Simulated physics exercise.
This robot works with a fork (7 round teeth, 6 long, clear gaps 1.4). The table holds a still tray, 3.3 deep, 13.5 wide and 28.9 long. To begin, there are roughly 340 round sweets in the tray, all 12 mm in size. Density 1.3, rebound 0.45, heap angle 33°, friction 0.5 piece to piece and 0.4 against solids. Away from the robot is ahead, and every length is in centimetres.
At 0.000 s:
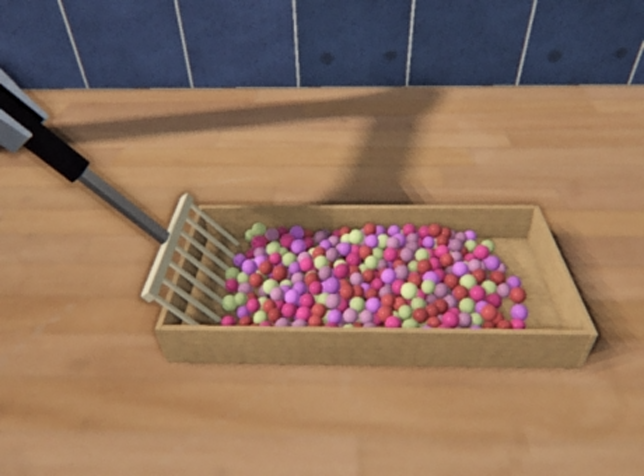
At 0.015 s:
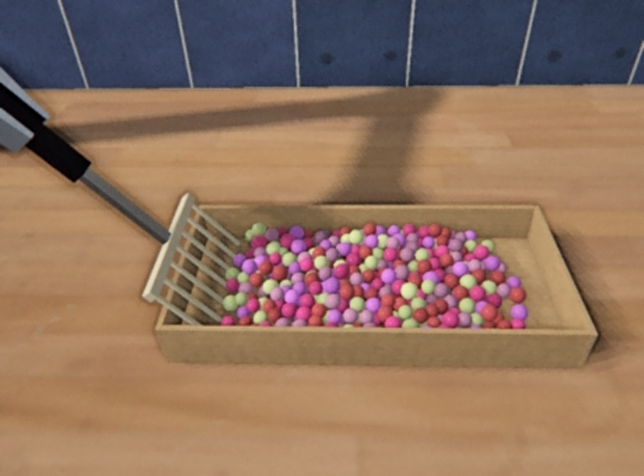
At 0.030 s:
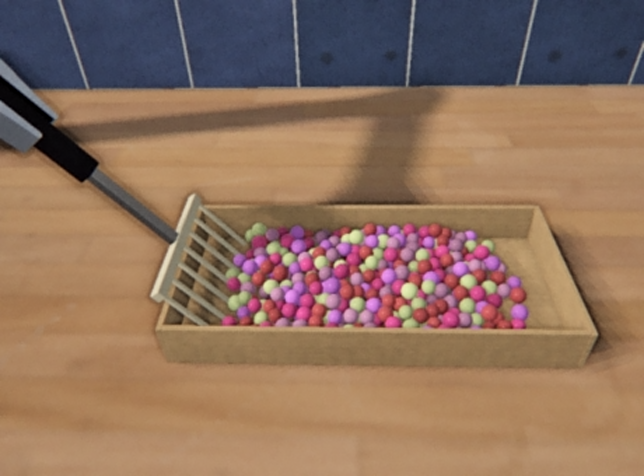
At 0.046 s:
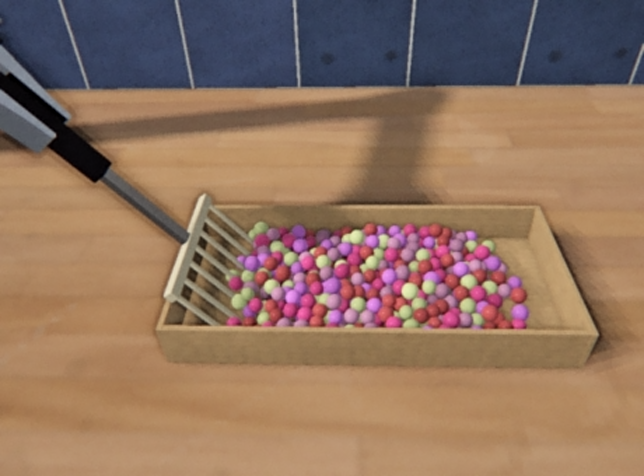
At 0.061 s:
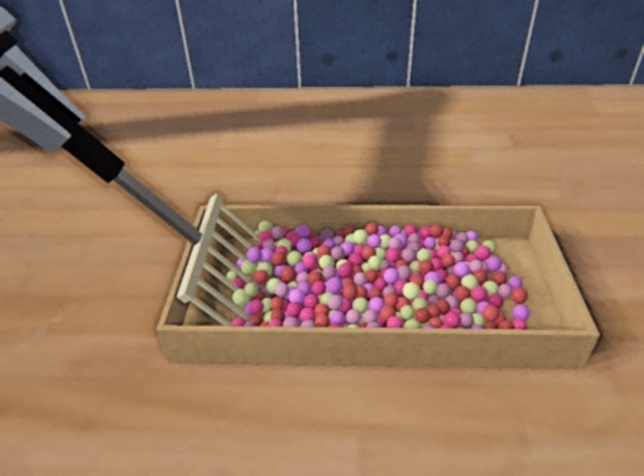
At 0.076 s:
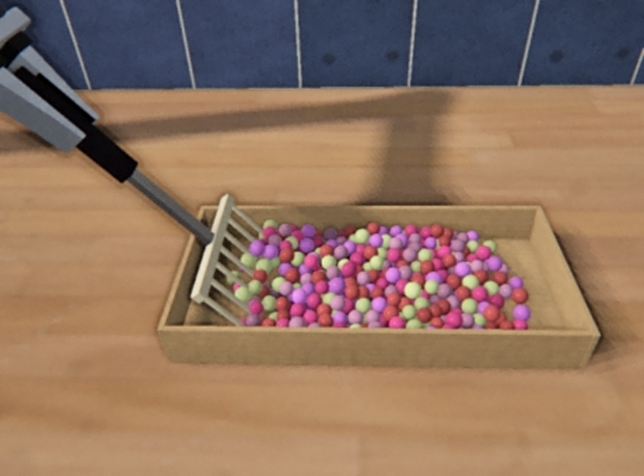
On a wooden surface by a blue tiled wall, a robot arm held a pale fork at the left end of a tray of colorful little balls, then moved it slightly right, nudging the nearest ones.
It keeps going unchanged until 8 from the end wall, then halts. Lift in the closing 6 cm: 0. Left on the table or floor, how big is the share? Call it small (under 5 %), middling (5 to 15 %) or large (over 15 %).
It is small, under 5 %.
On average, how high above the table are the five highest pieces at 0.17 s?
They are around 5 cm up.
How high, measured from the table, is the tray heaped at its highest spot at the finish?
Height: Roughly 4.5 cm.
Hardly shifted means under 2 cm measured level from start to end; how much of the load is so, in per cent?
Near 5 per cent of the pieces.
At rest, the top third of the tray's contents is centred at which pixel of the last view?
Close to (490, 267).
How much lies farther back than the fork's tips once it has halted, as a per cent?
Fraction behind tips: Near 35 in a hundred.
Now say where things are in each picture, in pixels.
Fork bar at (170, 242), sloping 52°; upper third of the load around (367, 276), from x 230 to 520, top at y 230; 342 in the tray, in the first picture.
Fork bar at (172, 242), sloping 52°; upper third of the load around (367, 276), from x 230 to 520, top at y 230, in the second picture.
Fork bar at (179, 243), sloping 52°; upper third of the load around (358, 276), from x 230 to 520, top at y 230, in the third picture.
Fork bar at (190, 243), sloping 52°; upper third of the load around (357, 276), from x 235 to 520, top at y 230, in the fourth picture.
Fork bar at (203, 243), sloping 52°; upper third of the load around (351, 276), from x 235 to 520, top at y 230, in the fifth picture.
Fork bar at (215, 243), sloping 52°; upper third of the load around (350, 277), from x 235 to 520, top at y 225; 342 in the tray, in the sixth picture.
After 0.17 s, sloping 52°, highest piece 5 above the table; 342 in the tray.
After 0.26 s, sloping 52°, highest piece 6 above the table; 342 in the tray.
After 0.51 s, sloping 52°, highest piece 5 above the table; 335 in the tray, 6 on the table or floor, 1 in flight or on the tool.
After 1.21 s, sloping 52°, highest piece 4 above the table; 335 in the tray, 7 on the table or floor.
At rest, 335 in the tray, 7 on the table or floor. That is 2 % on the table or floor.
